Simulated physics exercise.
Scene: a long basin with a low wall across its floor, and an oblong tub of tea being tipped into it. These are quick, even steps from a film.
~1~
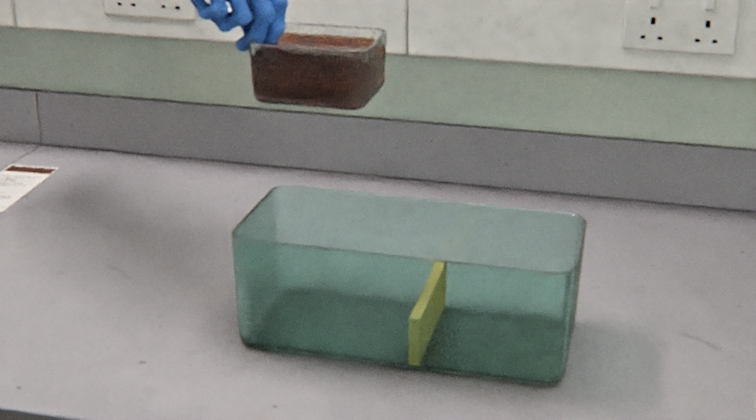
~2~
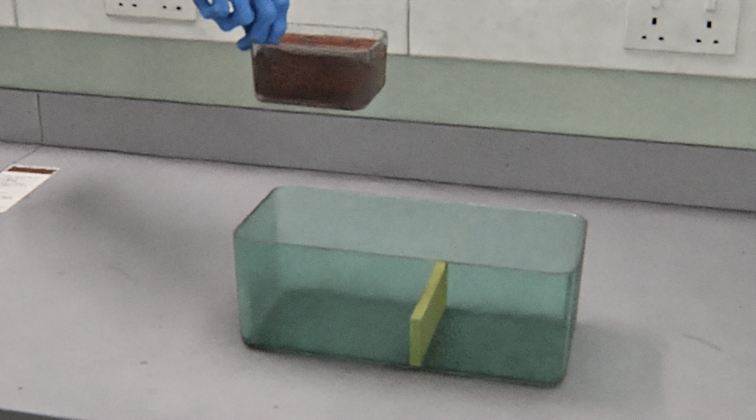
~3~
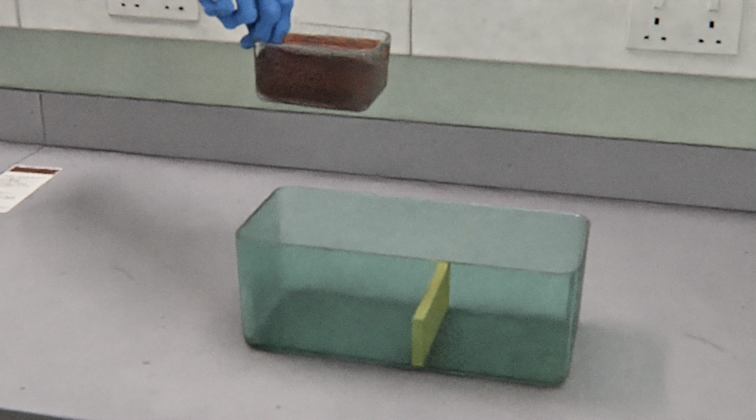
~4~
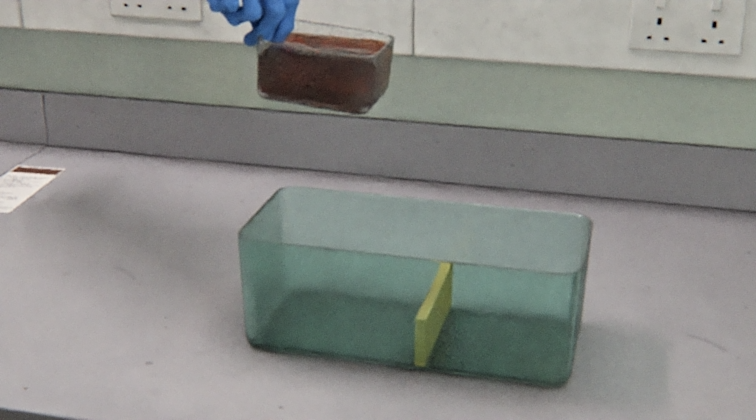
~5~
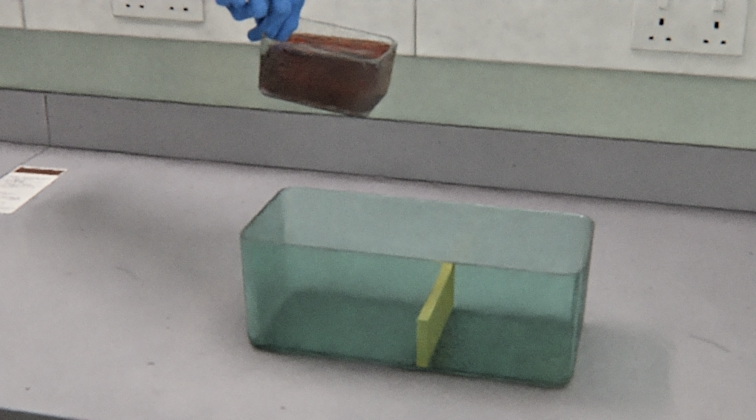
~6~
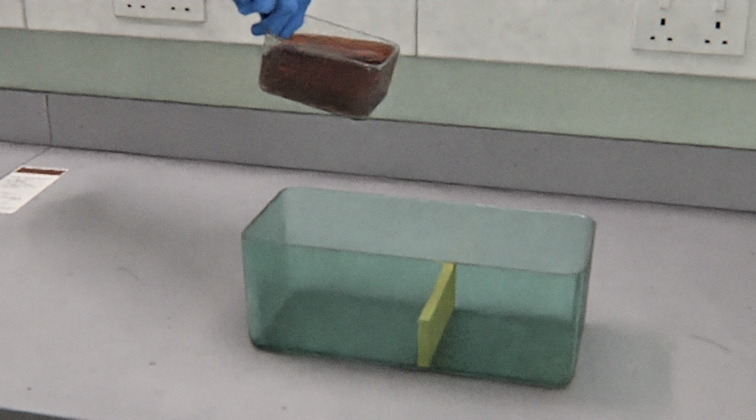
To begin with, a blue-gloved hand holds a small clear tub of reddish-brown liquid almost level above a long greenish basin with a low yellow wall across its floor. The hand then gradually tilts the tub, its right end dipping modestly, while the basin stays empty.
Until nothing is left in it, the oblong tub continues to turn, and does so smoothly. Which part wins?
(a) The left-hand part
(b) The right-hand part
The right-hand part.
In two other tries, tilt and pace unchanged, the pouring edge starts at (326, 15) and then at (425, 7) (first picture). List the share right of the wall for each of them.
It works out to around 5 % and then around 90 %.
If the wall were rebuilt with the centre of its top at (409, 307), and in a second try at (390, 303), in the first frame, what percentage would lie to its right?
In order, some 75 and 80 in a hundred.
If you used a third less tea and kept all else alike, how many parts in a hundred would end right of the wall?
Roughly 45 in a hundred.
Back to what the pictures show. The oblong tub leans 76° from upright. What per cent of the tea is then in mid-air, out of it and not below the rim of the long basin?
That works out near 50 percent.
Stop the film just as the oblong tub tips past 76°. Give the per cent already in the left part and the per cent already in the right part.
Left part: Around 5 %. Right part: Around 15 %.
A moment on, the tilt is 76° and 37 per cent is still to pour, 3 is left of the wall and 13 right of it.
Next, the tilt is 107° and 5 per cent is still to pour, 19 is left of the wall and 69 right of it.
Then the tilt is 109° and 0 per cent is still to pour, 30 is left of the wall and 69 right of it.
Later the tilt is 109° and 0 per cent is still to pour, 30 is left of the wall and 69 right of it.
Finally, 30 per cent lies left of the wall, 69 right of it and 1 outside.
